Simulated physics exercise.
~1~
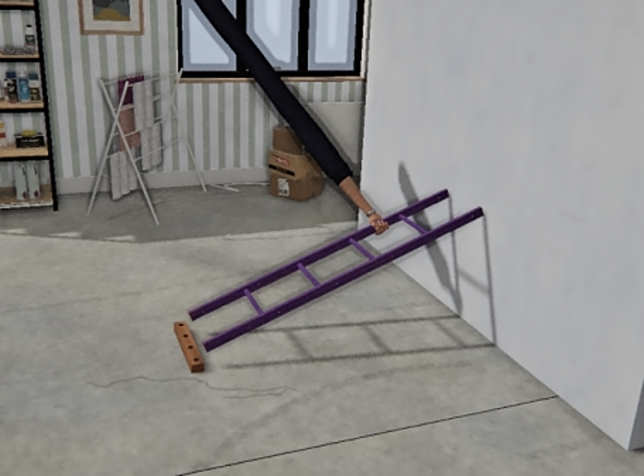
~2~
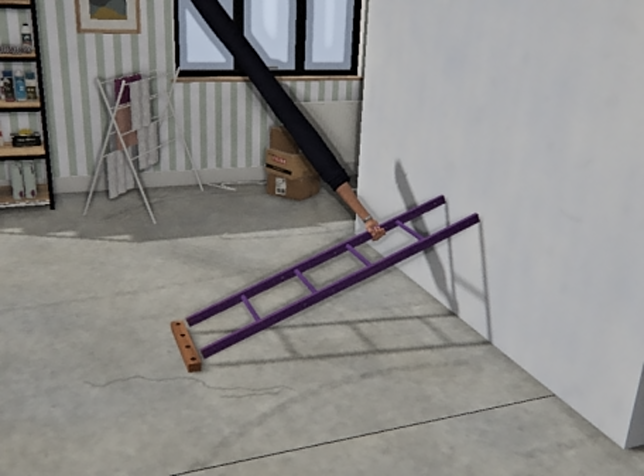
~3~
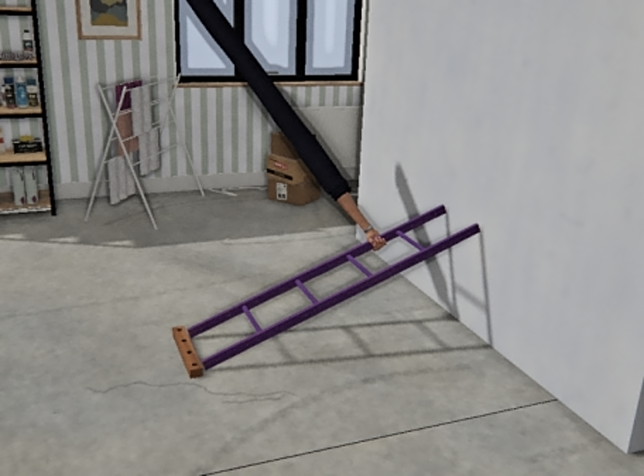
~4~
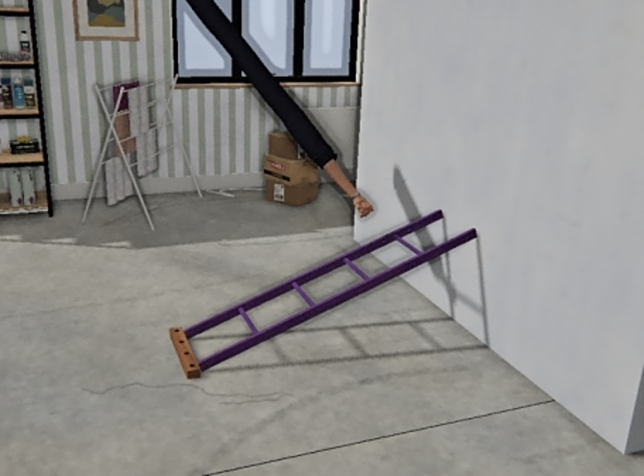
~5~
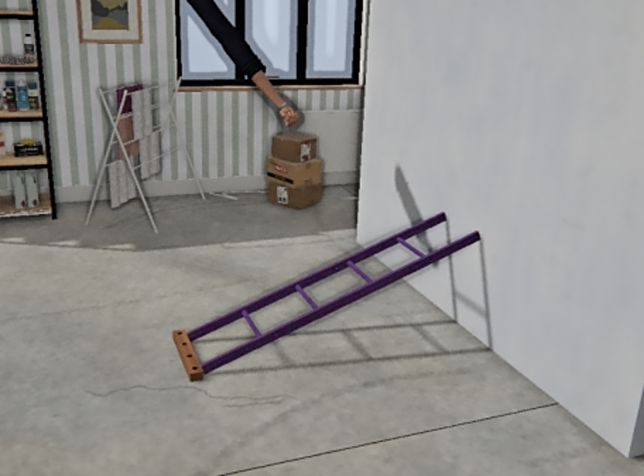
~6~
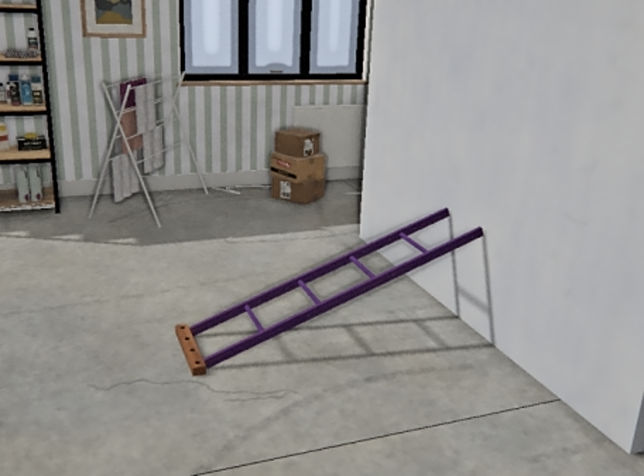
Purple rack leaning at a low slant against a white wall, lowered slightly by a hand, then staying up once released.
